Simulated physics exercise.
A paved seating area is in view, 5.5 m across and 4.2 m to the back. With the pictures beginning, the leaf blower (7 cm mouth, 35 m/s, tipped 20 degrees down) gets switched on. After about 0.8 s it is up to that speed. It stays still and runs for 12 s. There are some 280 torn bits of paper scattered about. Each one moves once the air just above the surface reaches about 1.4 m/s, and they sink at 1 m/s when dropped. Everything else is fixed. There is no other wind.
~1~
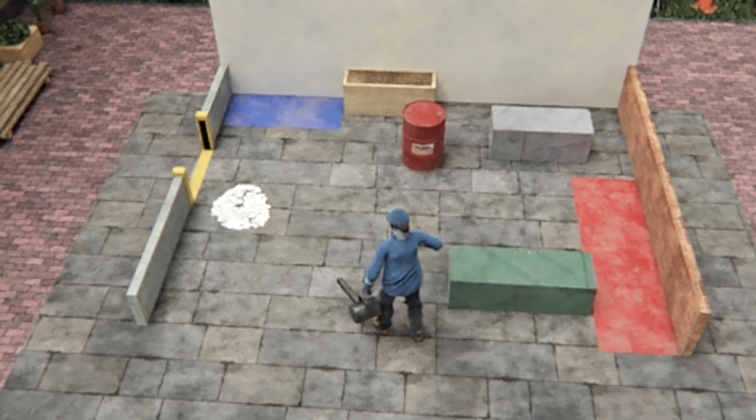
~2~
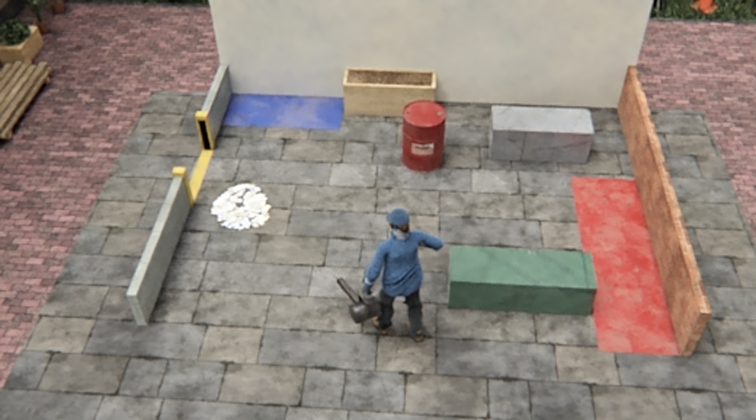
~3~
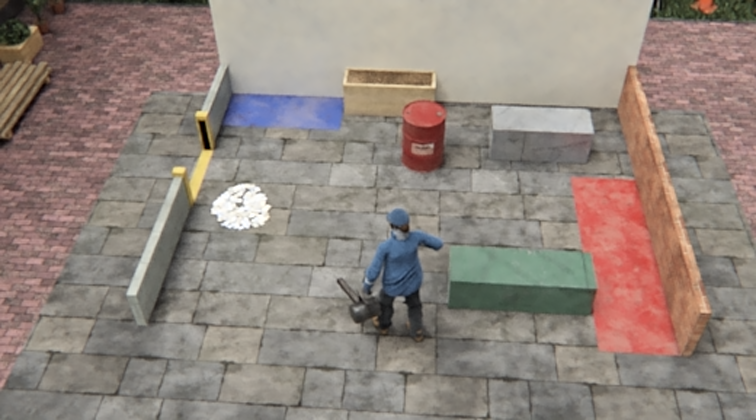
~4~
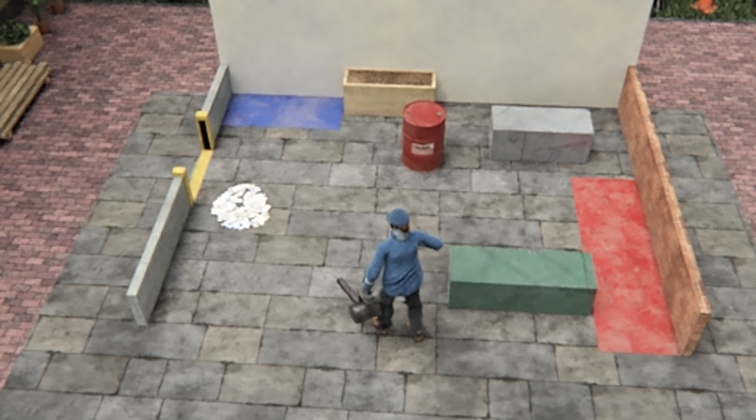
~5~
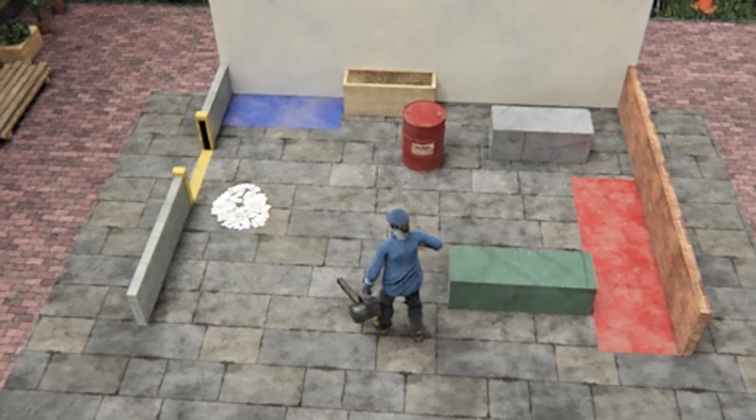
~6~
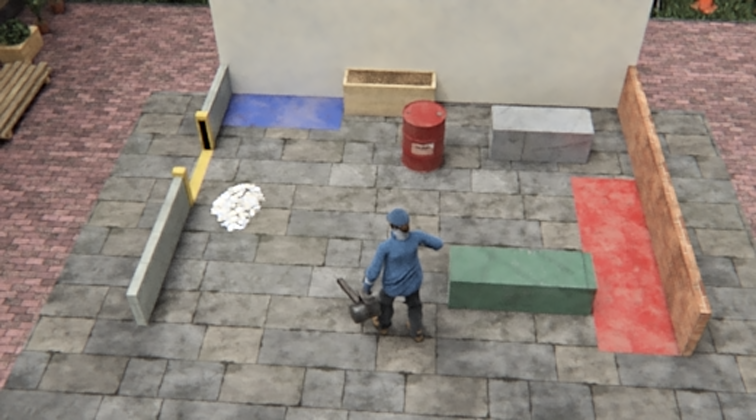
A pile of white paper bits lies still on grey paving, then shifts slightly left.
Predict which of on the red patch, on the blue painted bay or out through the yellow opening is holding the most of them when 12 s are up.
My prediction is yellow.
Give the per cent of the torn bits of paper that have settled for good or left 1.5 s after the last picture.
About 10 per cent.
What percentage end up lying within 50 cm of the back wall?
Roughly 10 in a hundred.
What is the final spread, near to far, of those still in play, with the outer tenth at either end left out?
I'd put it at around 1.6 m.
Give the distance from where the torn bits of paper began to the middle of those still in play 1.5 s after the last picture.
My estimate is about 1.6 m.
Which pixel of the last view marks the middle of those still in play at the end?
Look somewhere near (192, 140).
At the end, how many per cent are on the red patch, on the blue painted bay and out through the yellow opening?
I'd estimate around 0 per cent at red, 10 per cent at blue and 90 per cent at yellow.
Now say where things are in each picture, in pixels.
In the first frame, the middle of the torn bits of paper is near (242, 208), none has stirred yet and the mouth of the leaf blower is at (340, 281).
In the second frame, the middle of the torn bits of paper is near (242, 208), none has stirred yet, the yellow opening is centred on (202, 175), the blue painted bay is centred on (284, 111) and the red patch is centred on (620, 256).
In the third frame, the middle of the torn bits of paper is near (242, 208), none has stirred yet, the top of a barrel is at (424, 113) and the top of a planter is at (390, 78).
In the fourth frame, the middle of the torn bits of paper is near (242, 208) and none has stirred yet.
In the fifth frame, the middle of the torn bits of paper is near (242, 208) and none has stirred yet.
In the sixth frame, the middle of the torn bits of paper is near (239, 205), the farthest in sight from the leaf blower is at (231, 190) and about 20 % have left their places.
Then, 1.5 s after the last picture, 85 % are out through the yellow opening, 10 % on the blue painted bay and 0 % on the red patch; the middle of those still in play is near (176, 142); 10 % have settled or left.
Then, 2.9 s after the last picture, 89 % are out through the yellow opening, 11 % on the blue painted bay and 0 % on the red patch; the middle of those still in play is near (180, 137); 54 % have settled or left.
Then, 5.7 s after the last picture, 89 % are out through the yellow opening, 11 % on the blue painted bay and 0 % on the red patch; the middle of those still in play is near (183, 137); 76 % have settled or left.
Then, 11.1 s after the last picture, at the end, 89 % are out through the yellow opening, 11 % on the blue painted bay and 0 % on the red patch; the middle of those still in play is near (192, 140).
